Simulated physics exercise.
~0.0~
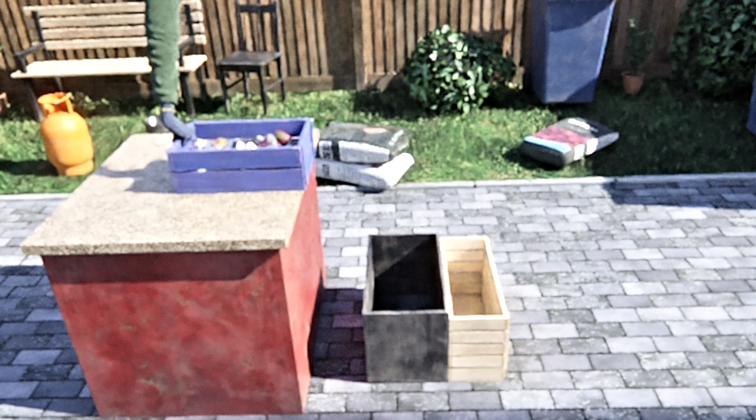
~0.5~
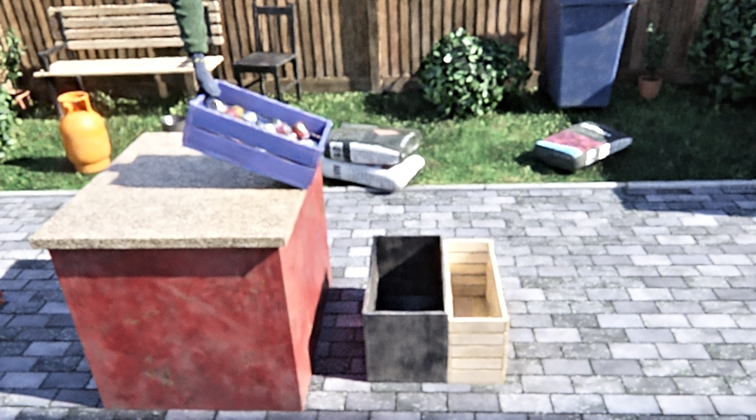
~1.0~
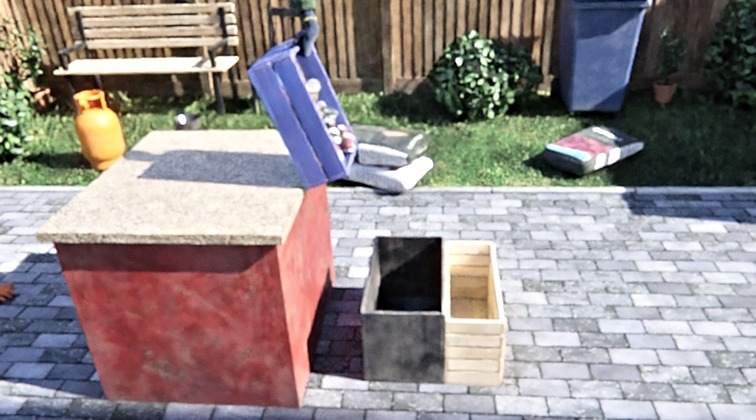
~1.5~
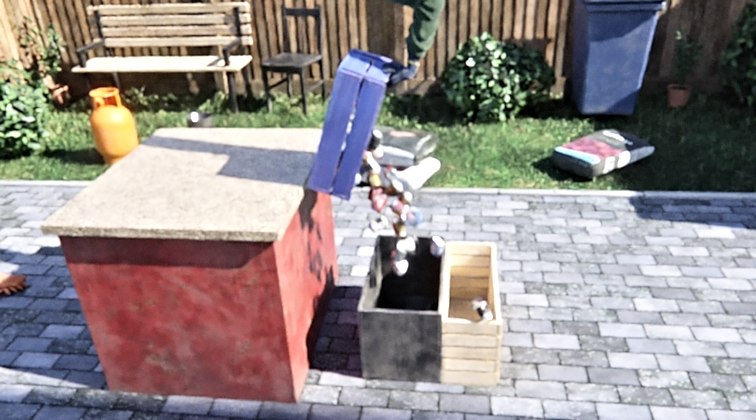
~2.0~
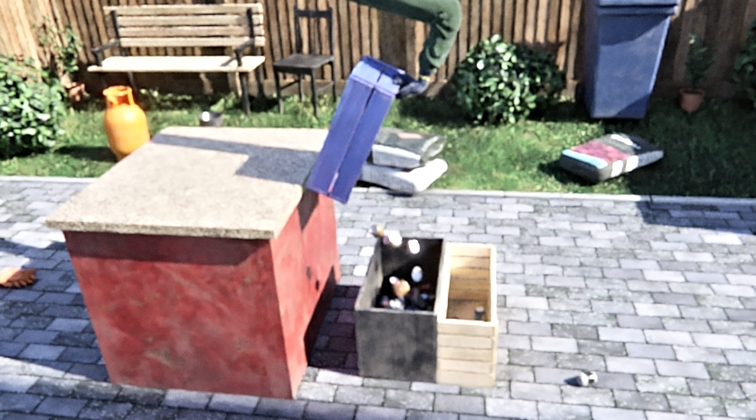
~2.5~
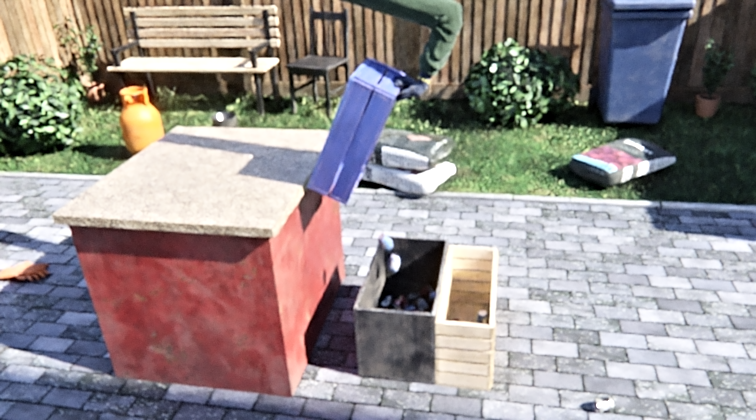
A blue box full of small cans sits on a stone-topped red bench in a sunny paved yard, seen from slightly above, with a black tub and a pale wooden box side by side on the ground to the right. A dark-gloved hand in a green sleeve lifts and tips the blue box rightward over the bench's edge. The cans slide, then pour out in a stream, mostly into the black tub. A few stray to the wooden box, and one lands on the paving beyond it, rolling slightly farther away. The blue box finally hangs steeply tilted as the last cans drop towards the tub.
